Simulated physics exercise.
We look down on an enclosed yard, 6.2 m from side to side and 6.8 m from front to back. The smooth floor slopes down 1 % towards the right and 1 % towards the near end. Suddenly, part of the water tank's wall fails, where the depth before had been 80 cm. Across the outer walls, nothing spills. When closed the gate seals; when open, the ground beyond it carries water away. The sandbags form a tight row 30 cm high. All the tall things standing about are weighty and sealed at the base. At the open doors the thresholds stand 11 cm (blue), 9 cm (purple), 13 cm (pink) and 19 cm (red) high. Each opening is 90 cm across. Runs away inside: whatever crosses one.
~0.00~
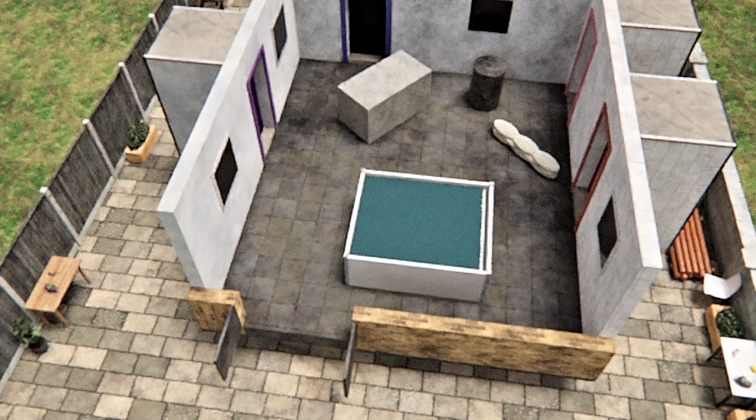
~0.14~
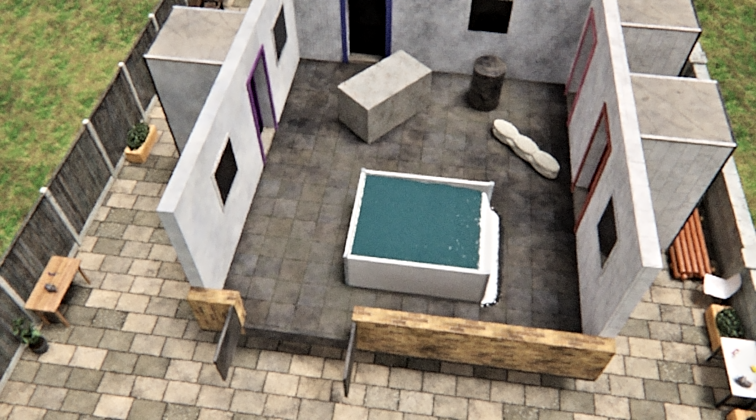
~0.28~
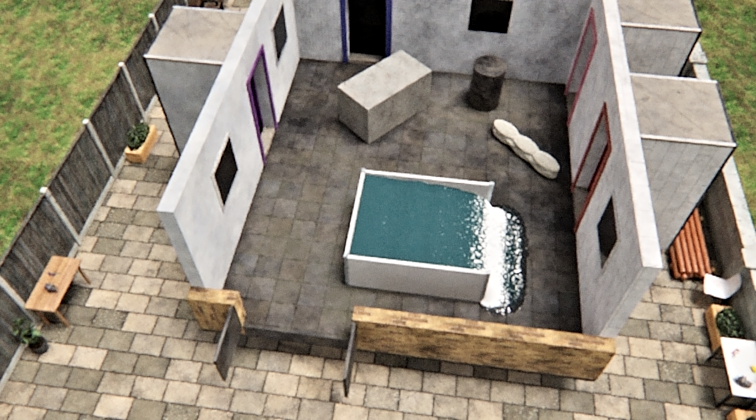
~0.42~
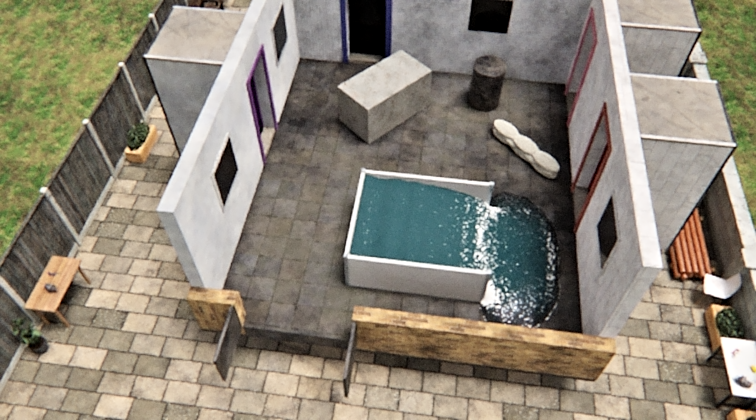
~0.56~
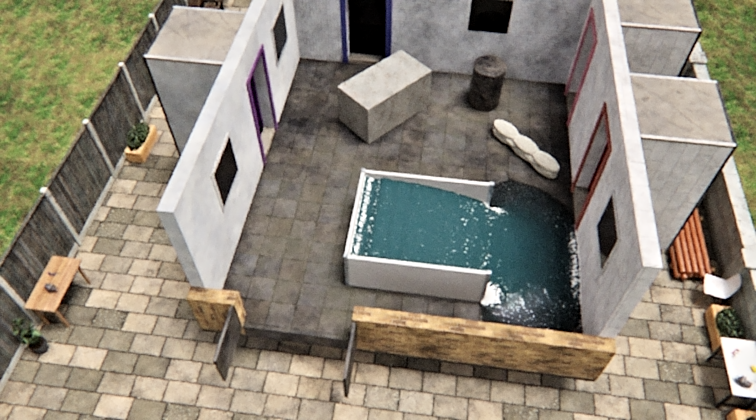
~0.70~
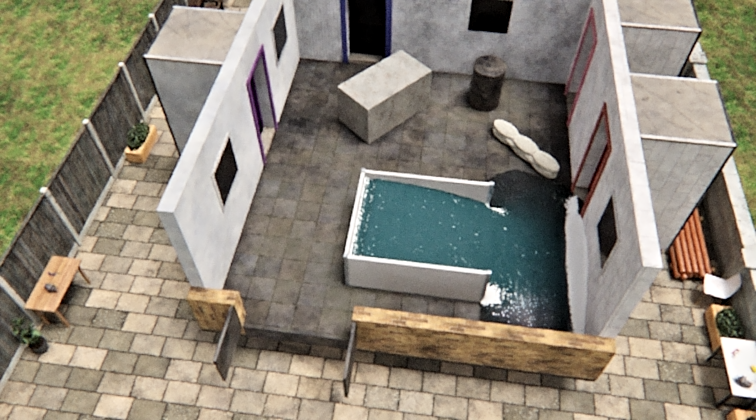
Water bursts from the right side of a white tank and spreads across the dark floor to the right wall.
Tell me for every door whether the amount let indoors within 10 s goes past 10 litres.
Here it is: The blue door stays short of it; the purple door stays short of it; the pink door stays short of it; the red door goes past it.
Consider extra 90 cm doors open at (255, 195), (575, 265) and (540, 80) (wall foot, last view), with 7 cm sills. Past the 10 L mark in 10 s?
Less, more, more.
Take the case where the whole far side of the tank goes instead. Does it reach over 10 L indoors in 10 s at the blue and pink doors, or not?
Compared with the limit, blue is lower and pink is higher.
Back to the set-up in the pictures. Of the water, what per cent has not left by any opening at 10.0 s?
Near 82 in a hundred is still there.
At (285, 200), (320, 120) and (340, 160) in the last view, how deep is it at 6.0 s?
Depth readings in turn - 4, 1, 2 cm.
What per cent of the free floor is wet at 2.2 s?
Some 30 per cent of the floor is wet.
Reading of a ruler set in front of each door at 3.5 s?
Door by door in cm, blue shows 0, purple shows 0, pink shows 4, red shows 26.
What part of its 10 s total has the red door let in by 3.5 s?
By that time, around 90 per cent.
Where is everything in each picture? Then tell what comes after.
The first picture shows the water tank at (422, 221) is whole and still, 80 cm deep.
In the second picture, water pours out at (484, 247) and has run 1.0 m, to a hidden place; typically 10 cm deep outside, 80 cm at the water tank's back.
In the third picture, water pours out at (483, 247) and has run 1.2 m, to (503, 208); typically 12 cm deep outside, 80 cm at the water tank's back.
In the fourth picture, water pours out at (483, 248) and has run 1.6 m, to (528, 204); typically 11 cm deep outside, 78 cm at the water tank's back.
In the fifth picture, the front is at (572, 218), 2.0 m from the gap at (483, 248); 5.0 m2 of floor is under water; 69 cm left at the back of the water tank.
In the sixth picture, the front is at (570, 192), 2.4 m from the gap at (483, 249); 5.8 m2 of floor is under water; 67 cm left at the back of the water tank.
After 1.4 s water covers 20 % of the floor and is deepest (62 cm) near (578, 357); blue door not reached, purple door not reached, pink door not reached, red door 35 cm at the sill, 24 L in.
After 2.2 s water covers 30 % of the floor and is deepest (56 cm) near (578, 357); blue door not reached, purple door not reached, pink door 5 cm at the sill, 0 L in, red door 32 cm at the sill, 81 L in.
After 3.5 s water covers 60 % of the floor and is deepest (38 cm) near (216, 309); blue door not reached, purple door not reached, pink door 4 cm at the sill, 0 L in, red door 26 cm at the sill, 134 L in.
After 6.0 s water covers 90 % of the floor and is deepest (15 cm) near (443, 81); blue door 5 cm at the sill, 0 L in, purple door 7 cm at the sill, 0 L in, pink door 9 cm at the sill, 0 L in, red door 13 cm at the sill, 148 L in.
After 10.0 s water covers 95 % of the floor and is deepest (13 cm) near (570, 241); blue door 7 cm at the sill, 0 L in, purple door 6 cm at the sill, 0 L in, pink door 10 cm at the sill, 0 L in, red door 11 cm at the sill, 148 L in.
